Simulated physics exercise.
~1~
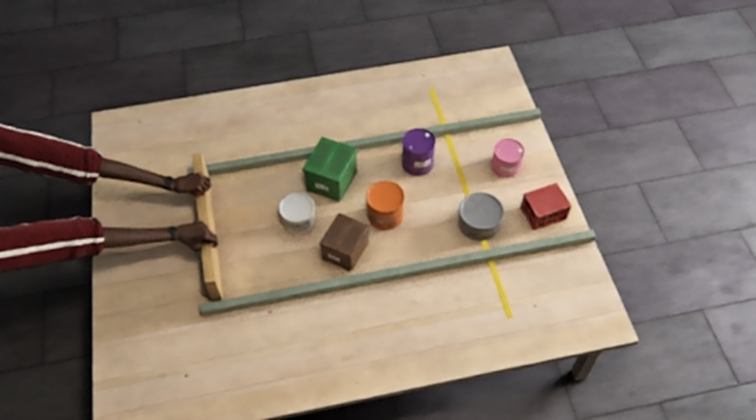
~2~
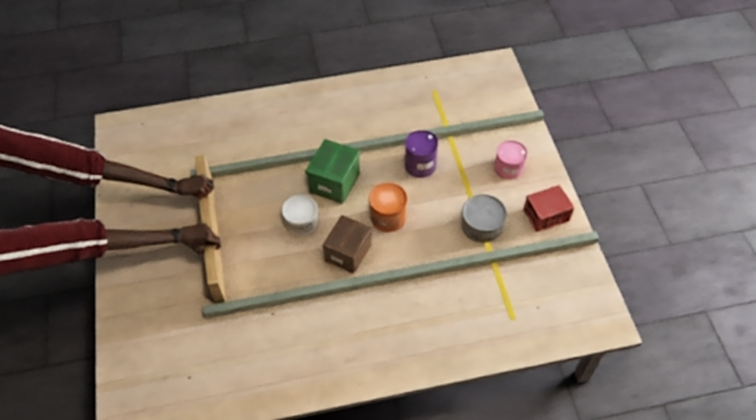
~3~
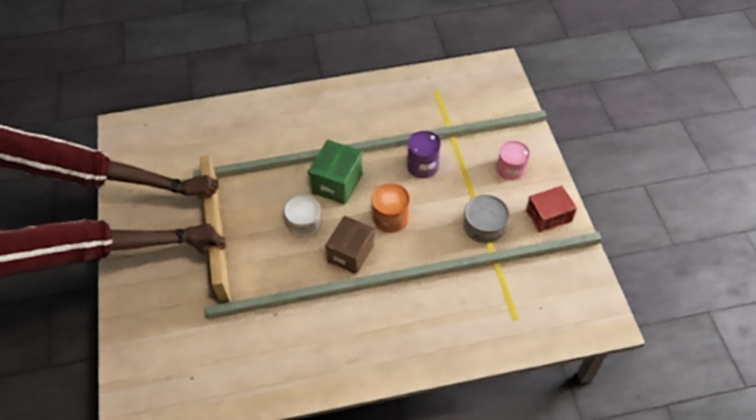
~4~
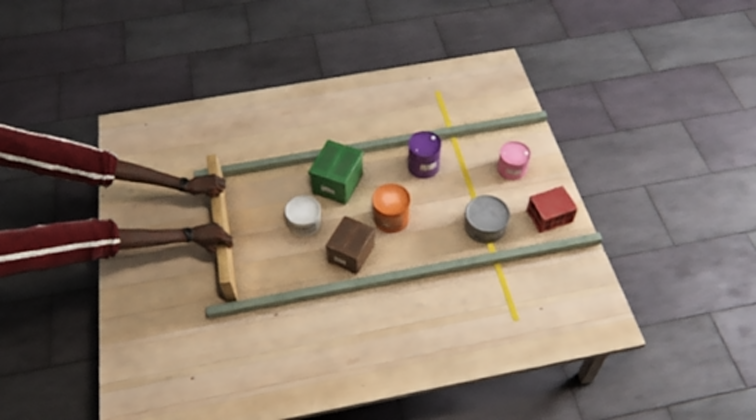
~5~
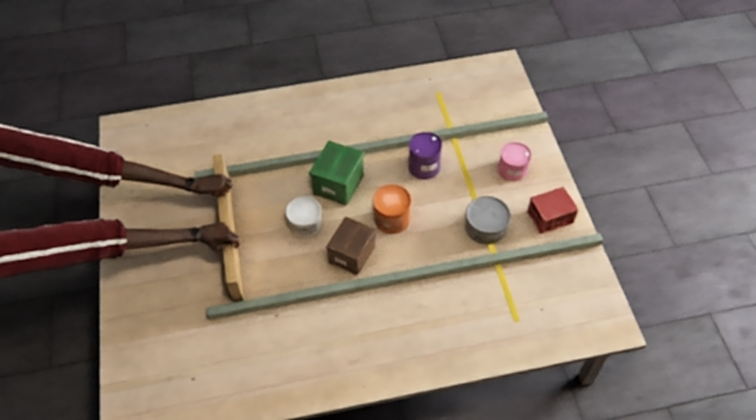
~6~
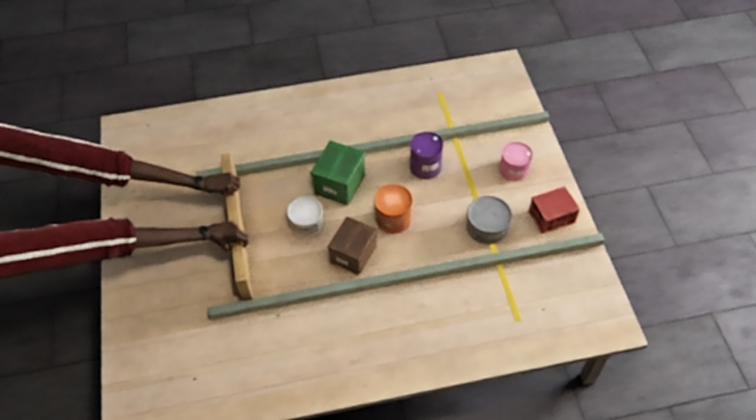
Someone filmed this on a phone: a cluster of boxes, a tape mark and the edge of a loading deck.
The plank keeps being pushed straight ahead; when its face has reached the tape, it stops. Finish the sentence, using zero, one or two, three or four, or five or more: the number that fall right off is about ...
The number that fall right off is about zero.
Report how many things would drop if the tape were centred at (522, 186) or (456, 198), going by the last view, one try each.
Per try: 3; 0.
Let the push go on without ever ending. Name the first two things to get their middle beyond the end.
Those two are the red crate and, after it, the pink canister.
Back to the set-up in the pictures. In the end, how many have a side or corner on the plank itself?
That makes 3.
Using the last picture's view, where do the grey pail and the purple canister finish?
Going in order, first (540, 211) and next (516, 140).
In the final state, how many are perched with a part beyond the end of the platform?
Overhanging ones - 1.
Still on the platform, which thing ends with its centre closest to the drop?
Red crate.
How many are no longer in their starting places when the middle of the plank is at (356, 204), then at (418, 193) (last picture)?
At the first spot 4, then 6.
Soon after, none off yet; red crate at rest near (554, 210); pink canister at rest near (516, 161); grey pail at rest near (489, 220).
After that, none off yet; red crate at rest near (554, 210); pink canister at rest near (516, 161); grey pail displaced a little near (501, 222).
In the end, the number that fall off is zero.
